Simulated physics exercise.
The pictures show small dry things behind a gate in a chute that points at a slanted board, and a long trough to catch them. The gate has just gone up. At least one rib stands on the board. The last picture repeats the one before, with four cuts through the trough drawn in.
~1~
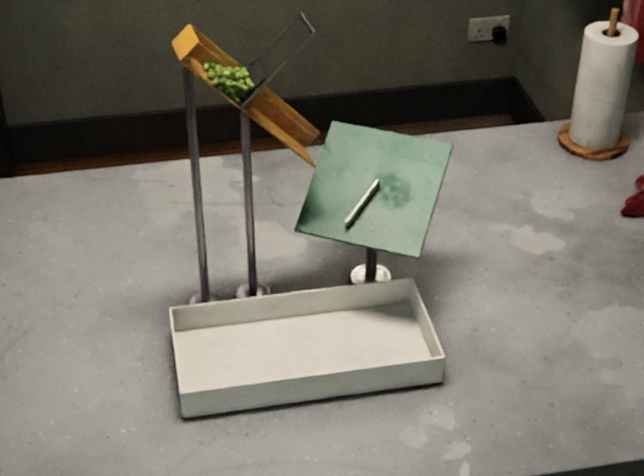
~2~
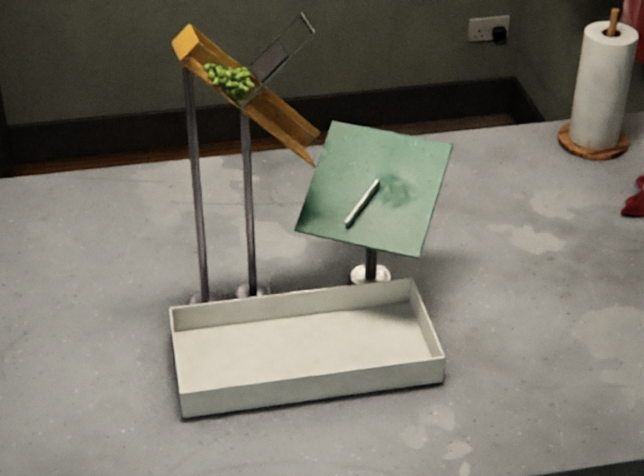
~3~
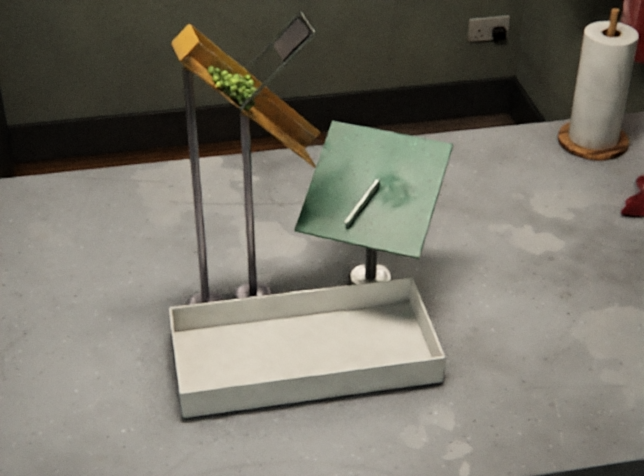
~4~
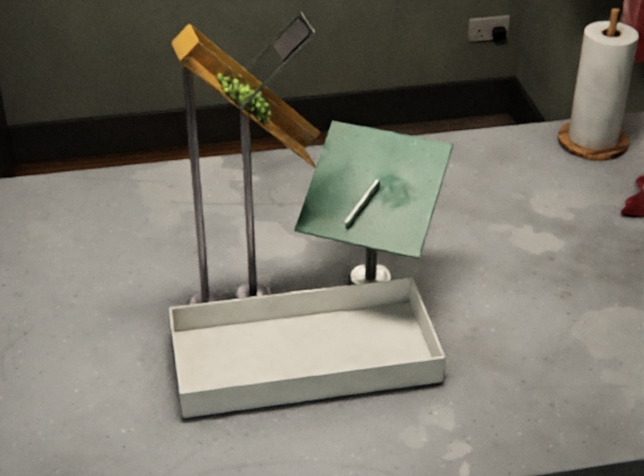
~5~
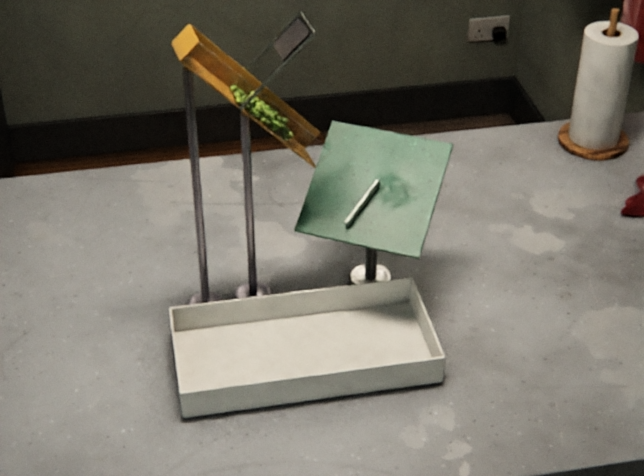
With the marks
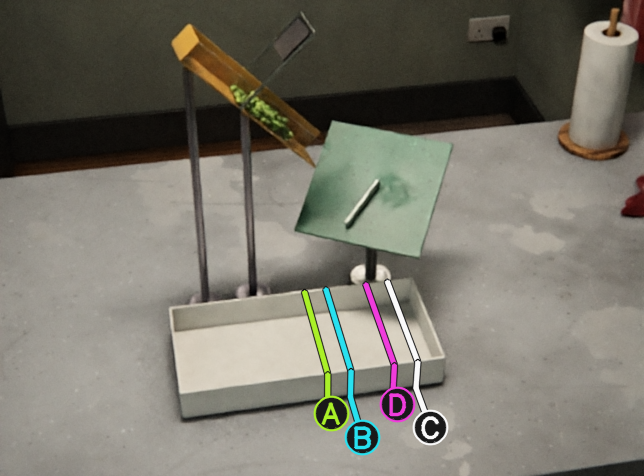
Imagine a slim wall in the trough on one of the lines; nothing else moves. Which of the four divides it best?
Take A.
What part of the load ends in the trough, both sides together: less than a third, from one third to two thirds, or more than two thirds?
More than two thirds.
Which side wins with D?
Left.
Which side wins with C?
Left.
On the marked copy, line A crosses the front rim at (327, 373); line B crosses the front rim at (350, 370); line C crosses the front rim at (417, 361); line D crosses the front rim at (394, 364).
With A, of what is caught, about half on the left of the divider, about half on the right.
With B, of what is caught, nearly all on the left of the divider, a small part on the right.
With C, of what is caught, all on the left of the divider, none on the right.
With D, of what is caught, nearly all on the left of the divider, a stray few on the right.
